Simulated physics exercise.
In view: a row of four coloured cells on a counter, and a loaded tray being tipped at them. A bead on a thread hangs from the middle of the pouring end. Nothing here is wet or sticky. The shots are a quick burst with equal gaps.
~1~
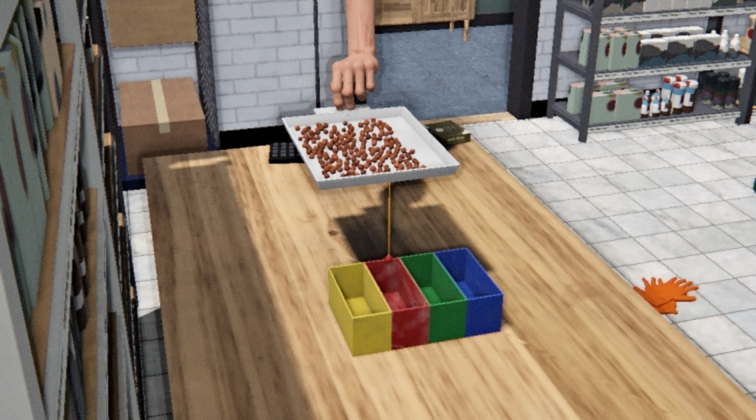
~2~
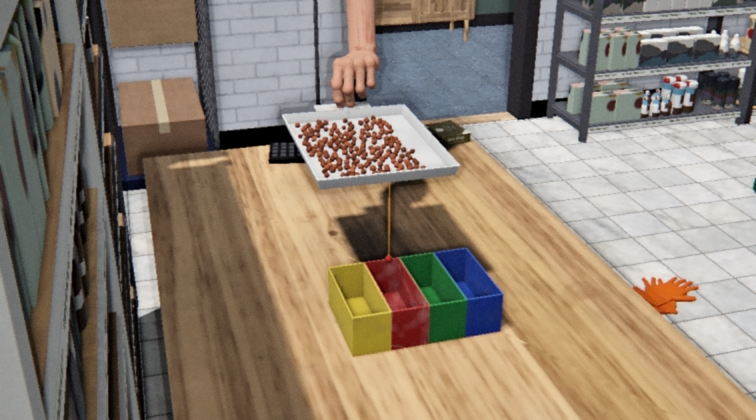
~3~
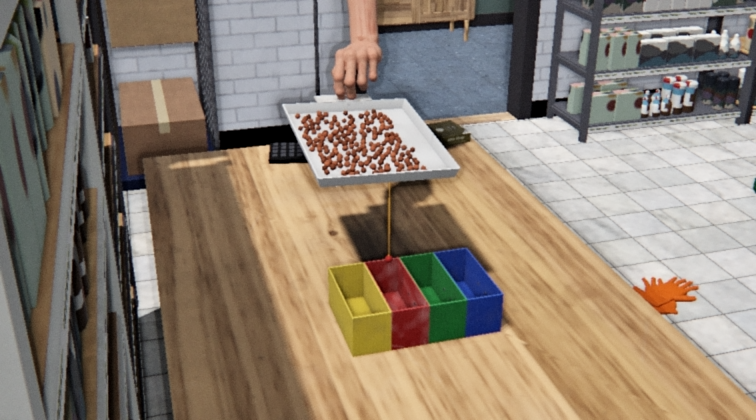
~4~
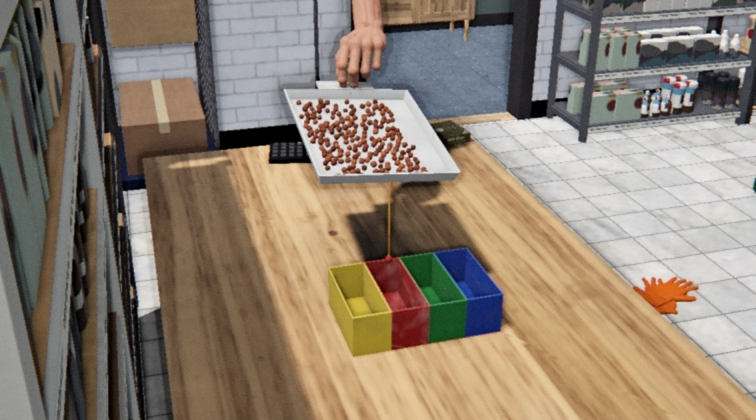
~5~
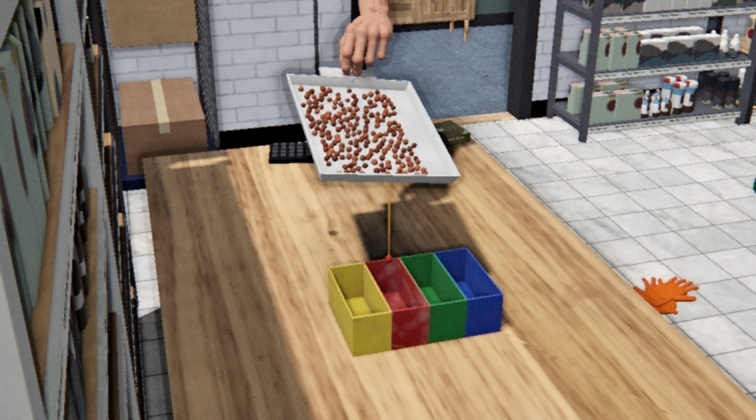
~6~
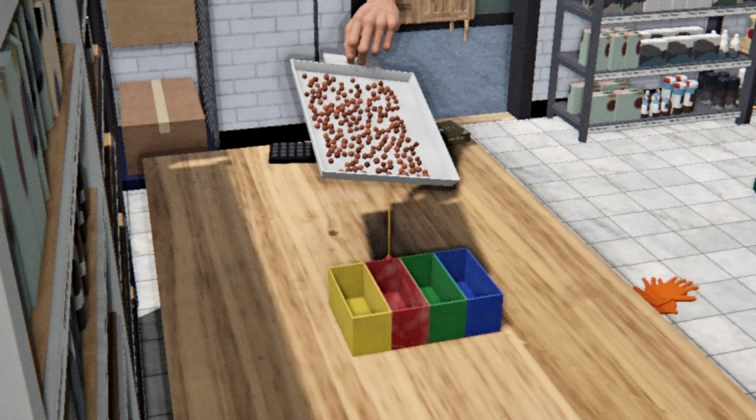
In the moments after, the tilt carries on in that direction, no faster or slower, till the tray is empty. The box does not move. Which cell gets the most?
The blue cell gets the most.
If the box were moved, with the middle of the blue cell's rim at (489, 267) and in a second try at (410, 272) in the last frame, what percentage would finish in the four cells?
The first gives 100 %, the second 10 %.
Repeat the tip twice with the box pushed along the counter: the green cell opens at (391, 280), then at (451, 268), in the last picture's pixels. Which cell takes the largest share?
First the blue cell, then the green one.
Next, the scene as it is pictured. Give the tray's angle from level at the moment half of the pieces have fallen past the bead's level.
Near 110 degrees.
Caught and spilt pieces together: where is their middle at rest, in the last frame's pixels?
Around (451, 299).
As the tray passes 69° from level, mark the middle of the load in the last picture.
Close to (427, 168).
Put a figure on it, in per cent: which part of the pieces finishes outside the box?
Near 10 %.
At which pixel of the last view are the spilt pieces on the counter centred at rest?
Close to (461, 276).
Shortly afterwards, tray tipped steeply; the bulk on the tray; only a few in the green cell; a little falling or outside the box.
Next, tray tipped past a quarter turn; a little on the tray; near a third in the blue cell; a little in the green cell; only a few in the yellow cell; near a third falling or outside the box.
Some moments later, tray tipped past a quarter turn; near half in the blue cell; near a third in the green cell; only a few in the red cell; only a few in the yellow cell; a little falling or outside the box.
In the end, tray tipped past a quarter turn; near half in the blue cell; near a third in the green cell; only a few in the red cell; only a few in the yellow cell; a little outside the box.
